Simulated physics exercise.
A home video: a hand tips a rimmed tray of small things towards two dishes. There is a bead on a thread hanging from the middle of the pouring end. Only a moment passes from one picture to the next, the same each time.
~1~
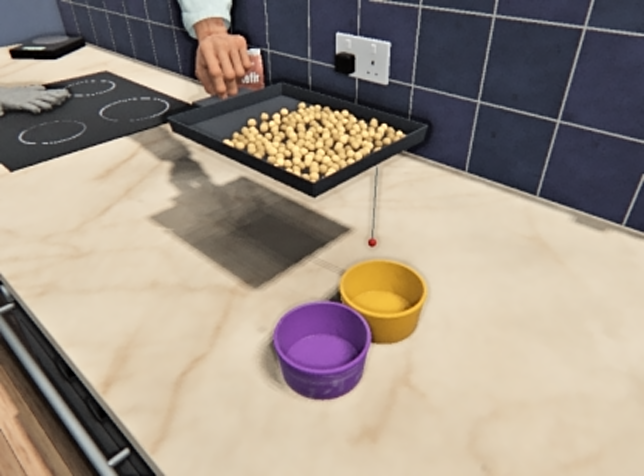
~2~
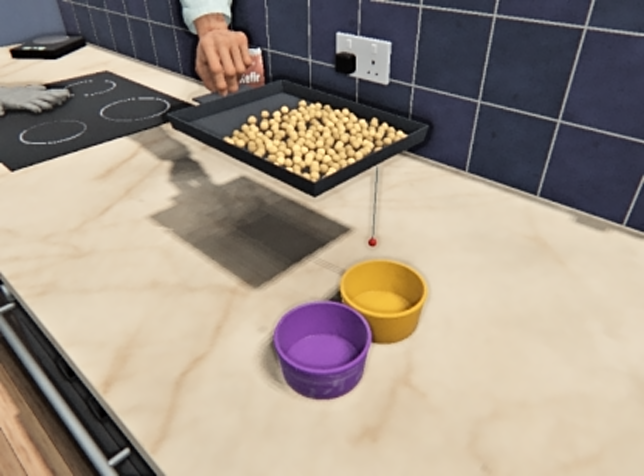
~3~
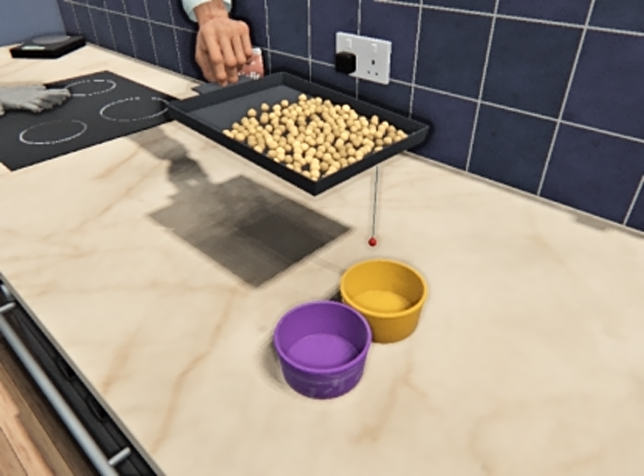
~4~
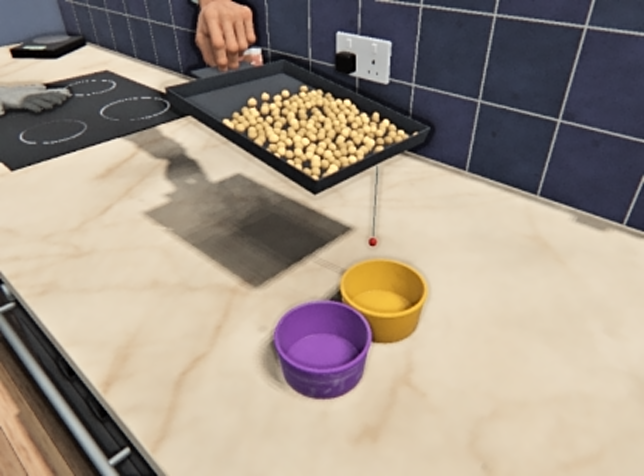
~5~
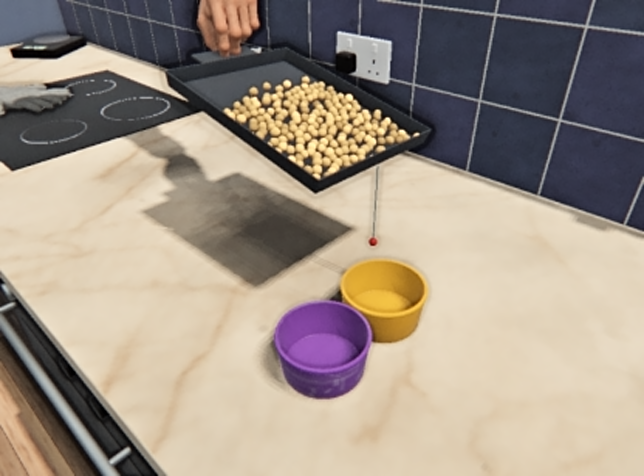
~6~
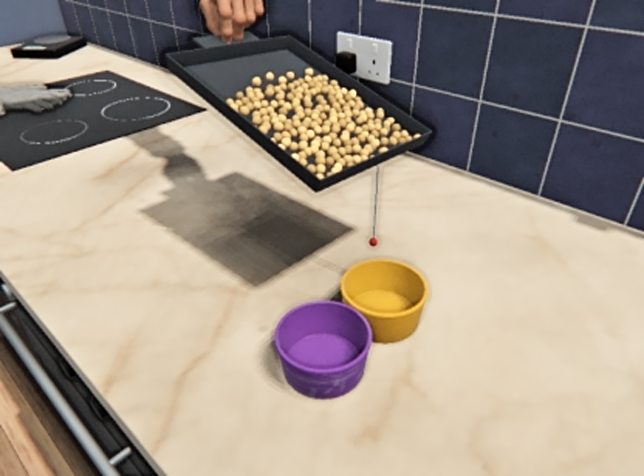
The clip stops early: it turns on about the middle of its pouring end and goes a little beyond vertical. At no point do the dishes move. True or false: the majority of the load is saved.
False.
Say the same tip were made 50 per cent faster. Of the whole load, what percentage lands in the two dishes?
It would be close to 30 per cent.
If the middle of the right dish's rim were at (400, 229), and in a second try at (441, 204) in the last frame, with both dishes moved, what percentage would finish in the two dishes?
It comes to roughly 20 per cent in one try and roughly 20 per cent in the next.
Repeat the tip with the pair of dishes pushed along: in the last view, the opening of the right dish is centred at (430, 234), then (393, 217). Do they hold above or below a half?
At place one in excess of half; at place two not up to half.
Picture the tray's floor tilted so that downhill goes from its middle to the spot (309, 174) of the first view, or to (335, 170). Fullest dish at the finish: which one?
Outcome by order - one: Right side; two: Right side.
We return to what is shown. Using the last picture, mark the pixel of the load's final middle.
Somewhere close to (436, 284) in the last picture.
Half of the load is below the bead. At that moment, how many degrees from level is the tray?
Roughly 110 degrees of turn.
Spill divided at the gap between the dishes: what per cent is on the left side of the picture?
It comes to near 0 percent of the spill.
Just after the last frame, tray tipped steeply; every one on the tray.
A moment on, tray tipped past a quarter turn; almost all on the tray; about a tenth in the air.
Further on, tray tipped past a quarter turn; roughly a quarter in the right dish; the larger part outside both.
When it is over, tray tipped past a quarter turn; not one in the left dish; roughly a quarter in the right dish; the larger part outside both.
